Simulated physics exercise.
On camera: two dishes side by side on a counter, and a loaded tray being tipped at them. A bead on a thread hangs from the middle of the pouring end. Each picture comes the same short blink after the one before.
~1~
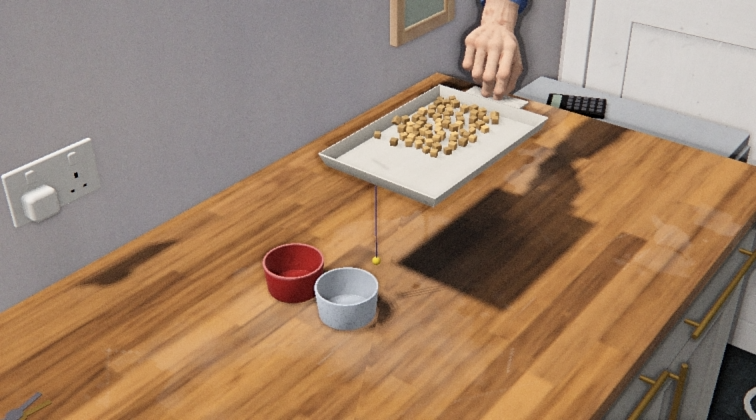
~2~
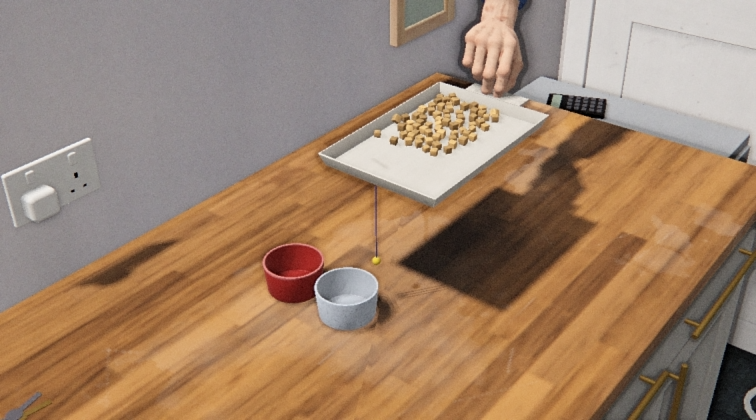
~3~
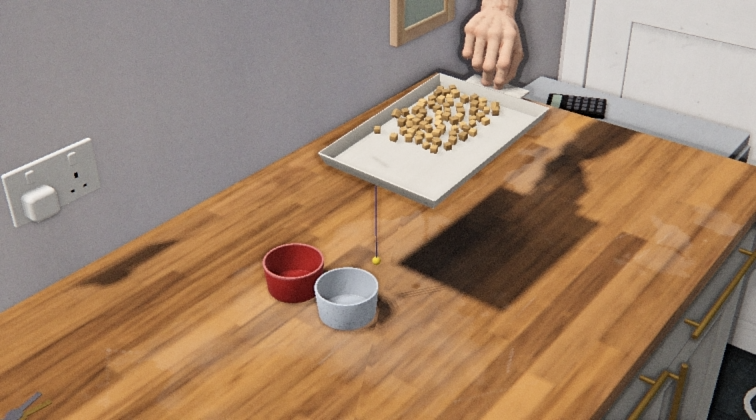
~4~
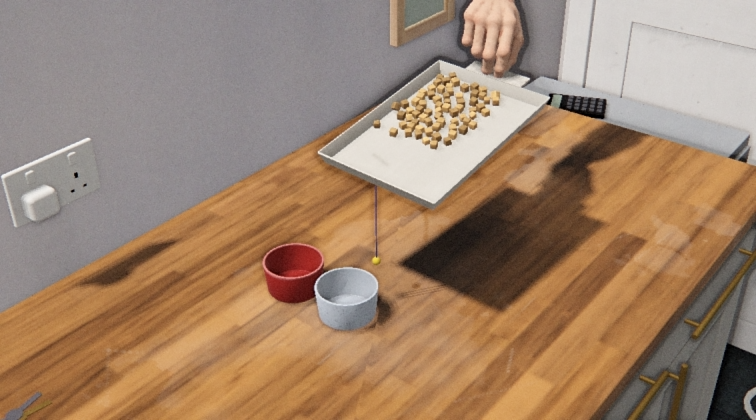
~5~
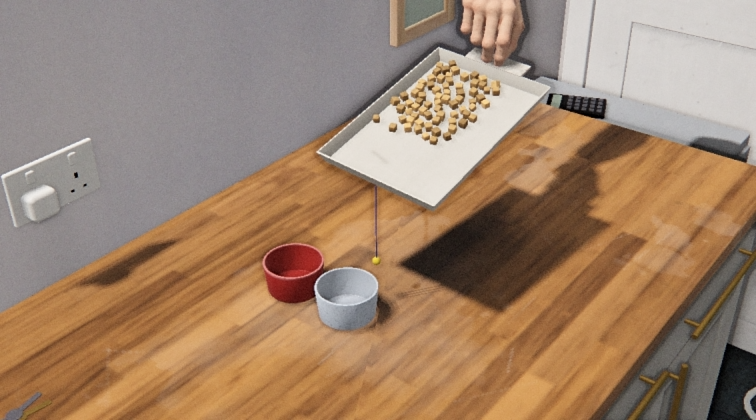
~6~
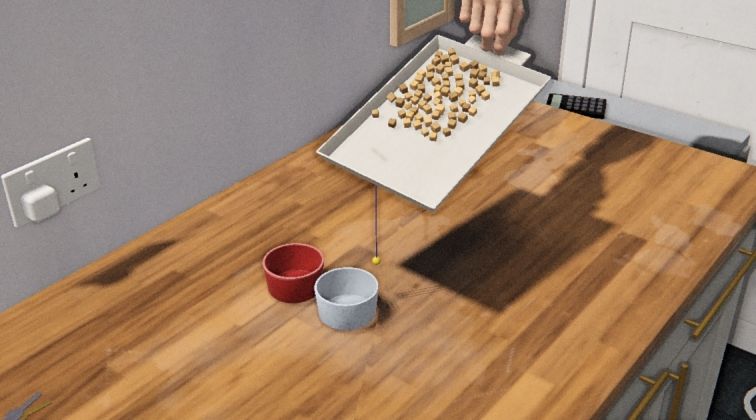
A hand steadily tilts a tray of small wooden cubes above red and pale dishes.
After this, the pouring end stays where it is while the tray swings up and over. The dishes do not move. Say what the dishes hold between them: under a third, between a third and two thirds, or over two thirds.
They take less than a third between them.
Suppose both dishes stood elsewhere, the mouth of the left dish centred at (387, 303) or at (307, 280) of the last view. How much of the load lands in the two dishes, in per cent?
First some 60, then 30 per cent.
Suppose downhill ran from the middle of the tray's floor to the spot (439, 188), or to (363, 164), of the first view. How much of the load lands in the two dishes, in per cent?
Roughly 0 per cent, and 40 per cent.
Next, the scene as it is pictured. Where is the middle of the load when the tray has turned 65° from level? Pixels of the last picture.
Near (408, 204).
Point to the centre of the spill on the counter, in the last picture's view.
Around (405, 353).
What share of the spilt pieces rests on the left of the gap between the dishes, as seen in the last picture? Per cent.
It comes to 0 per cent or so.
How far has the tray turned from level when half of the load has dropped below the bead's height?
At some 80 degrees.
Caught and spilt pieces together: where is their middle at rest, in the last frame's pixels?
Near (392, 343).
Just after the last frame, tray tipped steeply; roughly two thirds on the tray; roughly a third in the air.
A moment on, tray tipped past a quarter turn; about a tenth on the tray; about a tenth in the right dish; roughly two thirds outside both; roughly a quarter in the air.
Further on, tray tipped past a quarter turn; about a tenth in the right dish; the larger part outside both.
When it is over, tray tipped past a quarter turn; about a tenth in the right dish; not one in the left dish; the larger part outside both.
